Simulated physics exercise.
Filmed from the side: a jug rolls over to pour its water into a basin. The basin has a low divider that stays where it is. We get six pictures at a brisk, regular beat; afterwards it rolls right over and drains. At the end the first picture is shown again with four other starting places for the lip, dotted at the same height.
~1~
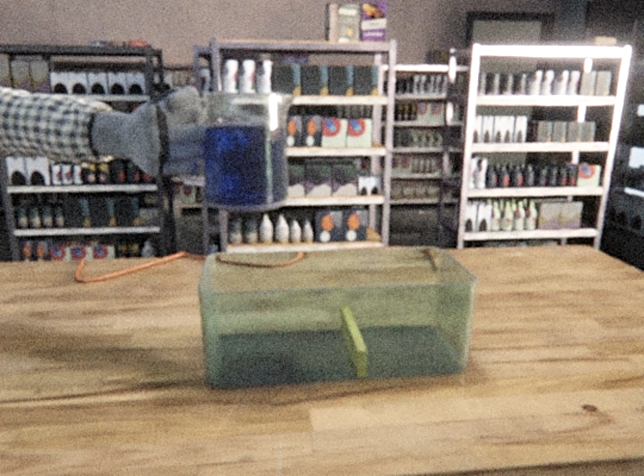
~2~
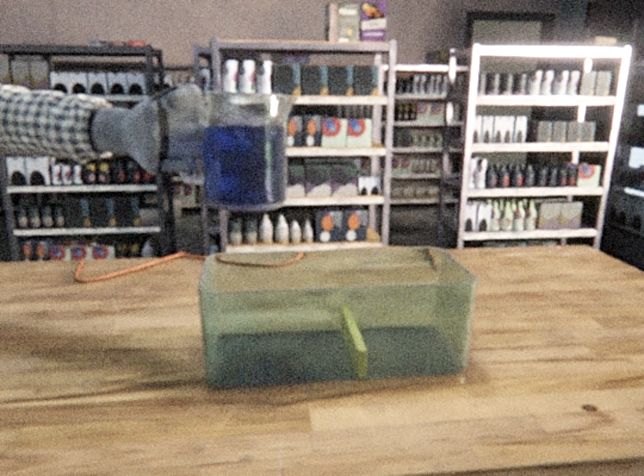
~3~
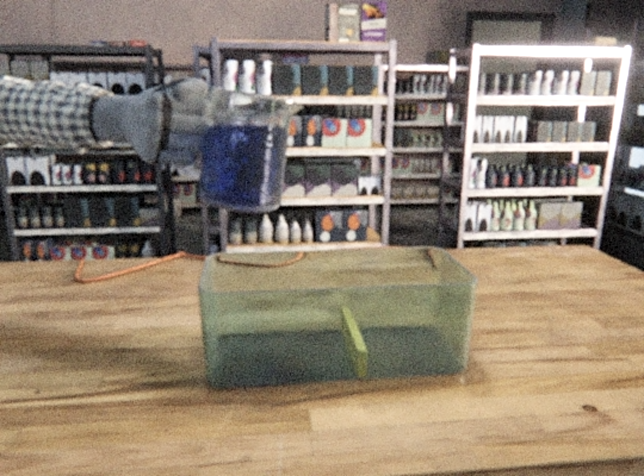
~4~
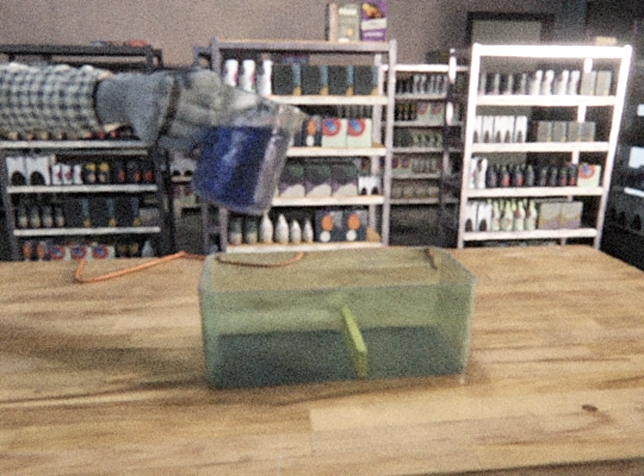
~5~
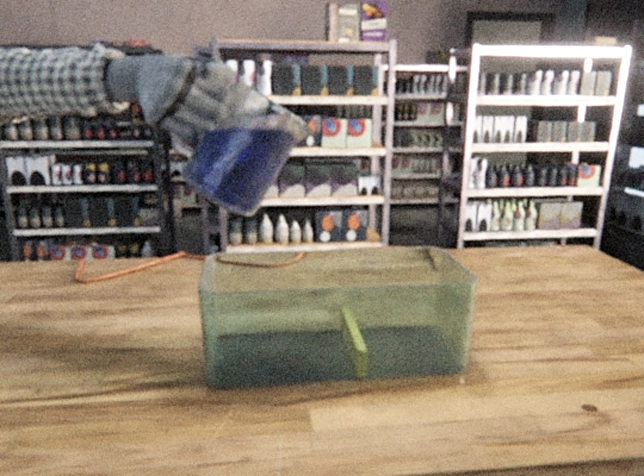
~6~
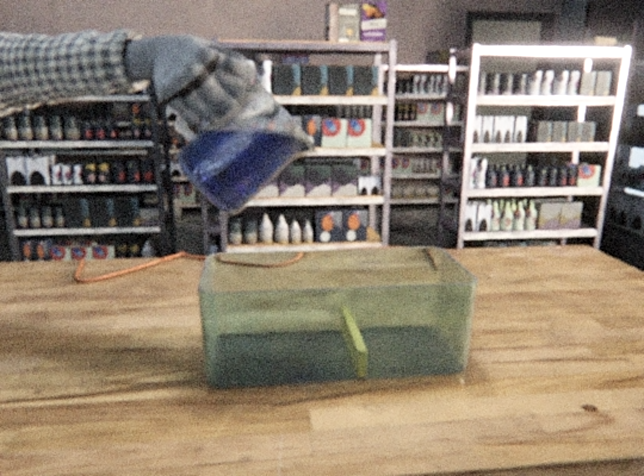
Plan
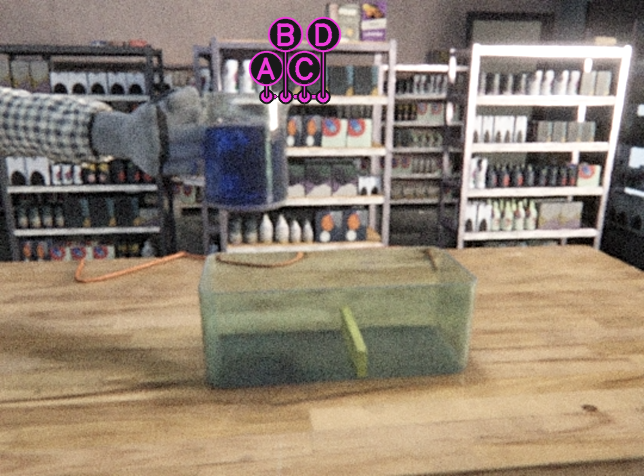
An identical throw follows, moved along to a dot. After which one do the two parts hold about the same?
It is C.
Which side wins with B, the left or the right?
The left side.
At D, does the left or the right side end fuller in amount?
More ends on the right.
On the marked copy, A at (266, 96); B at (285, 96); C at (304, 96); D at (323, 96).
With A, about 85 % ends left of the wall and 8 % right of it; 7 % is lost outside.
With B, about 79 % ends left of the wall and 10 % right of it; 11 % is lost outside.
With C, about 49 % ends left of the wall and 48 % right of it; 3 % is lost outside.
With D, about 17 % ends left of the wall and 79 % right of it; 4 % is lost outside.
